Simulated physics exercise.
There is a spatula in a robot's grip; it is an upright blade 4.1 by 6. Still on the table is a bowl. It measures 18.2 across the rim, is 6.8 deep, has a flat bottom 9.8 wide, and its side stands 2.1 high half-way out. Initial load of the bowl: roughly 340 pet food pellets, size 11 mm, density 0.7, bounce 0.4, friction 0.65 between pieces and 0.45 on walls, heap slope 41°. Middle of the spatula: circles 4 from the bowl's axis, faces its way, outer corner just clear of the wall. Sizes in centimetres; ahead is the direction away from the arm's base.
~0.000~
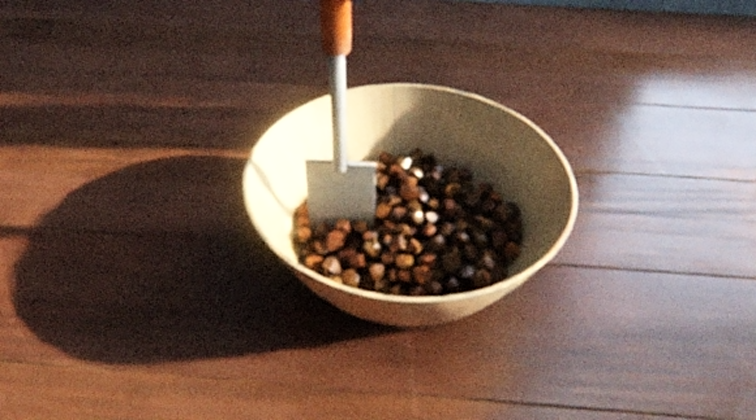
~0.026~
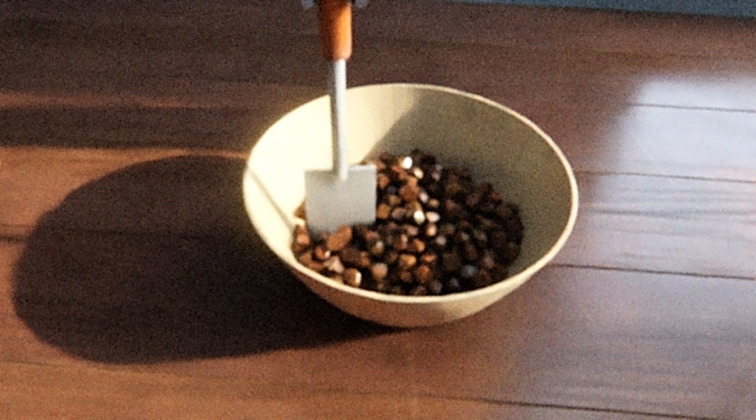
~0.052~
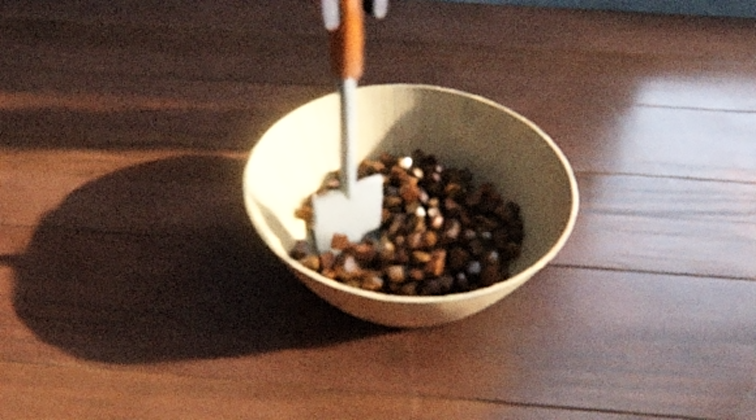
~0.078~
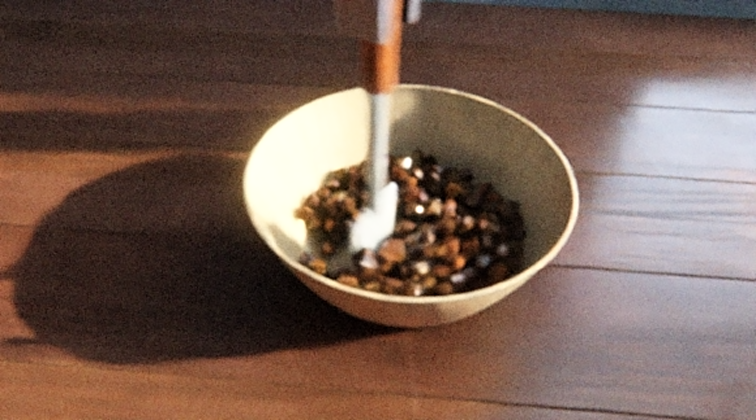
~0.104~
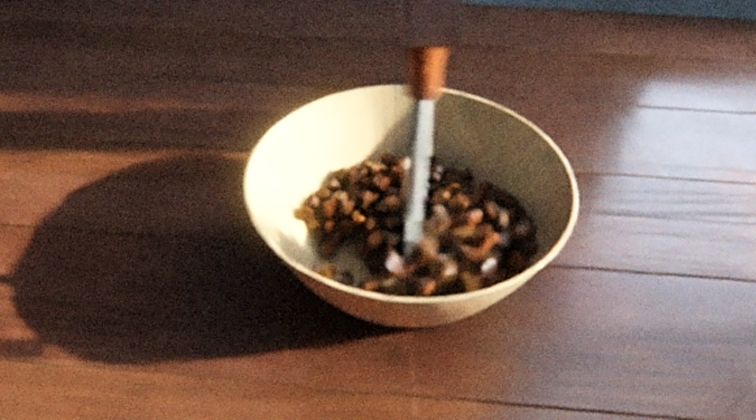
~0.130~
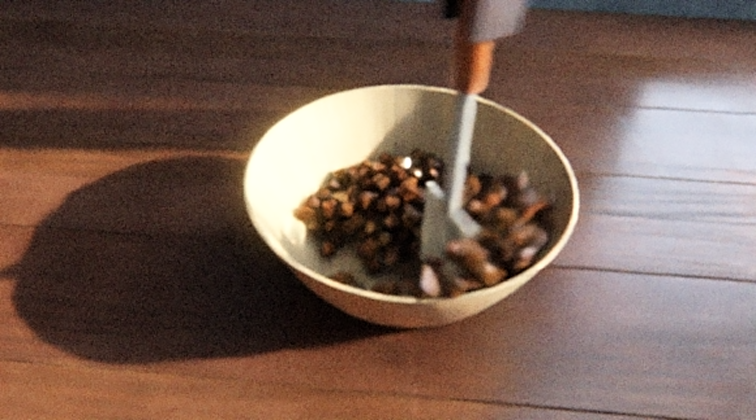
A spatula with an orange handle dipped into a cream bowl of small brown pellets on a wooden surface, then swept around toward the right, turning as it pushed the pellets along.
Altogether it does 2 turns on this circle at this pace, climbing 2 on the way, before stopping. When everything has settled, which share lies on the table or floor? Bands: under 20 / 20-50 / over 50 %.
20-50 %.
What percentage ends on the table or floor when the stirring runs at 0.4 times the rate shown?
Roughly 0 per cent.
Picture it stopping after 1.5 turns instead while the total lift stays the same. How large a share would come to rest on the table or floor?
Then roughly 30 percent.
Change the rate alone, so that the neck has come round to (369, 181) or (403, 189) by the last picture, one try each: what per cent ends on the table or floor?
Around 5 and 15 percent, in that order.
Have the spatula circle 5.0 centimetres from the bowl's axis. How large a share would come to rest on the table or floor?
In that case some 20 per cent.
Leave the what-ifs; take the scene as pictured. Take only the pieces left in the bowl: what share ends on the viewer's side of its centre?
About 50 per cent.
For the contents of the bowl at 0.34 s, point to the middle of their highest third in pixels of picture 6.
Somewhere around (306, 185) in the last view.
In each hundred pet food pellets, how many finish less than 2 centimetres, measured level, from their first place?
Near 5 per cent of the pieces.
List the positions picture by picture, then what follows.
The spatula neck at (339, 141), 0° round; upper third of the load around (416, 225), from x 300 to 515, top at y 155; 343 in the bowl, in the first picture.
The spatula neck at (339, 147), 10° round; upper third of the load around (415, 232), from x 300 to 515, top at y 155, in the second picture.
The spatula neck at (348, 166), 36° round; upper third of the load around (416, 243), from x 300 to 515, top at y 155, in the third picture.
The spatula neck at (375, 183), 65° round; upper third of the load around (431, 250), from x 305 to 515, top at y 155, in the fourth picture.
The spatula neck at (414, 189), 94° round; upper third of the load around (452, 247), from x 305 to 530, top at y 155; 342 in the bowl, 1 in flight or on the tool, in the fifth picture.
The spatula neck at (453, 183), 123° round; upper third of the load around (483, 230), from x 305 to 545, top at y 155; 341 in the bowl, 2 in flight or on the tool, in the sixth picture.
After 0.34 s, 353° round, highest piece 10 above the table; 264 in the bowl, 25 on the table or floor, 54 in flight or on the tool.
After 0.54 s, 223° round, highest piece 8 above the table; 232 in the bowl, 104 on the table or floor, 7 in flight or on the tool.
After 0.85 s, 0° round, highest piece 6 above the table; 230 in the bowl, 113 on the table or floor.
After 1.55 s, 0° round, highest piece 6 above the table; 230 in the bowl, 113 on the table or floor.
In the end, 230 in the bowl, 113 on the table or floor. That is 33 % on the table or floor.
